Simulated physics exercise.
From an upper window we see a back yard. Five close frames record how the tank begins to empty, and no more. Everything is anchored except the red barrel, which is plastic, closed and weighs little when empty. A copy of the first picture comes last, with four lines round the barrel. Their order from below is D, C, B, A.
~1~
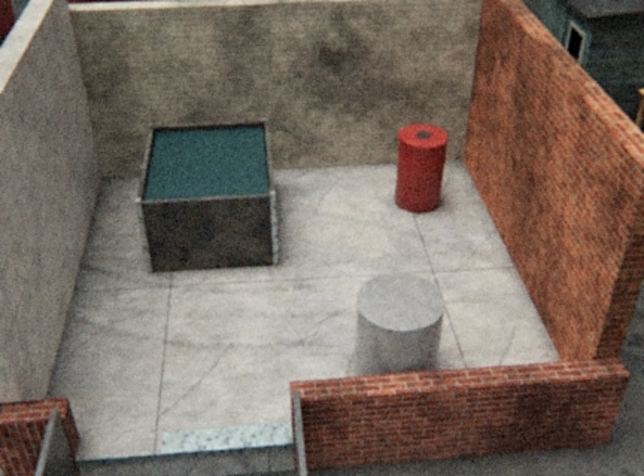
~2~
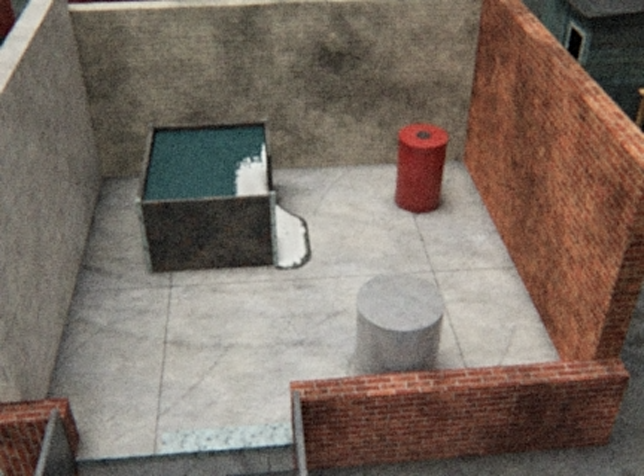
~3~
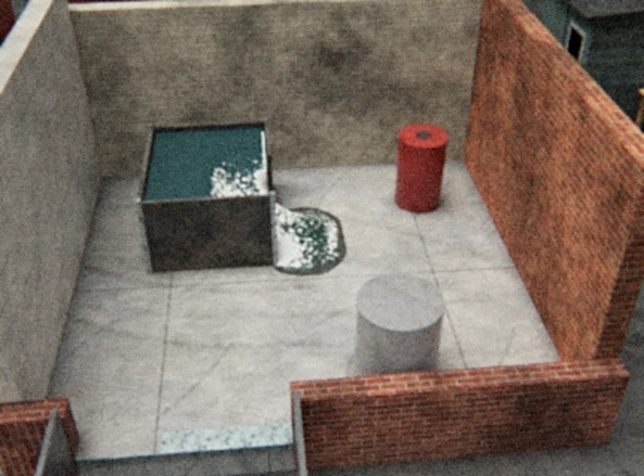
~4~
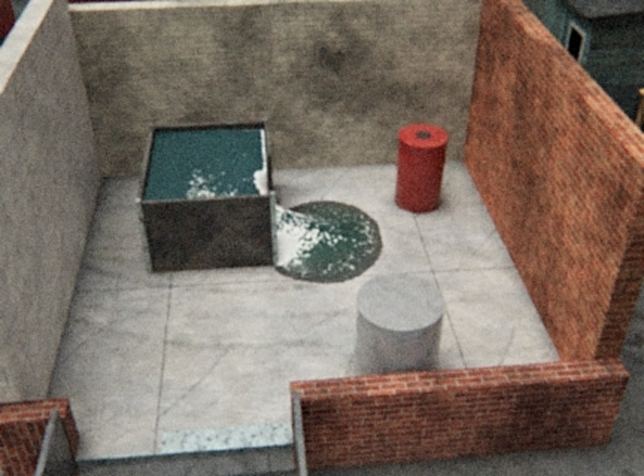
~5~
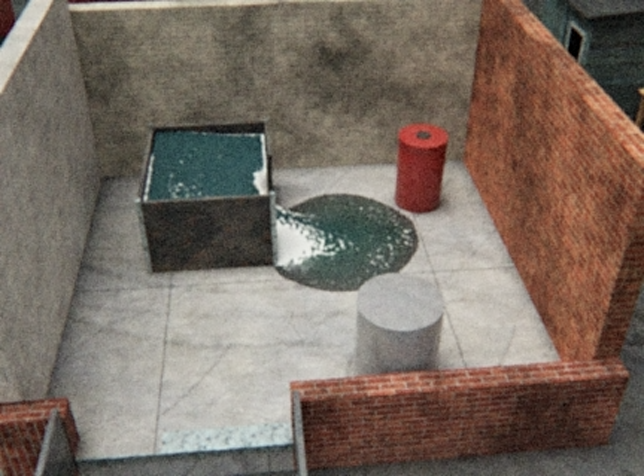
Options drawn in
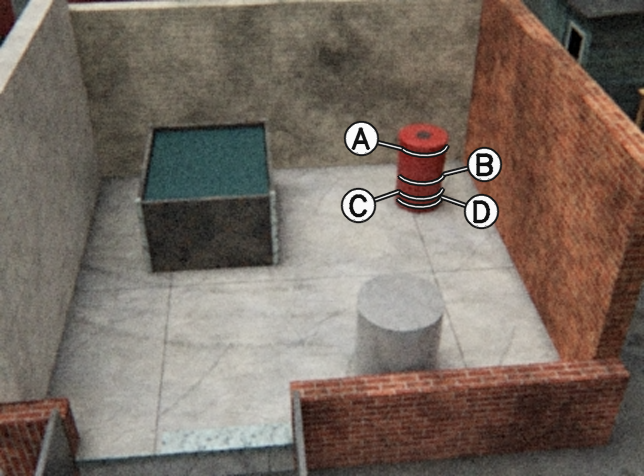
In a walled back yard, a dark tank full of green water stands left of a red barrel and a grey cylinder. White, foaming water bursts from the tank's right side onto the bare ground, then spreads rightward in a widening, rounded green pool, while the barrel and cylinder stay still.
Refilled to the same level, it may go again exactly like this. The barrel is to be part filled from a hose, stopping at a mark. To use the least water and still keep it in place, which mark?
Go for B.
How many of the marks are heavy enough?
Two of the four.
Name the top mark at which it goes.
That would be C.
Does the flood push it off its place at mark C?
Yes.
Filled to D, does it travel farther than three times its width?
No.
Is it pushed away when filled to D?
Yes, that goes wrong.
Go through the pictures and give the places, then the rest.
Lid of the red barrel at (423, 135); tank full, its middle at (208, 164); open gate at (181, 393), in the first picture.
In the second picture, 2 % of the ground under water, its edge towards the barrel at (298, 224).
In the third picture, 5 % of the ground under water, its edge towards the barrel at (327, 216).
In the fourth picture, 8 % of the ground under water, its edge towards the barrel at (357, 212).
Lid of the red barrel at (423, 135); 13 % of the ground under water, its edge towards the barrel at (387, 210), in the fifth picture.
In white, A at (427, 155); B at (425, 183); C at (423, 198); D at (423, 206); from the bottom up D, C, B, A.
If A is chosen, it does not move.
If B is chosen, it does not move.
If C is chosen, it is pushed about its own width away.
If D is chosen, it is pushed about its own width away.
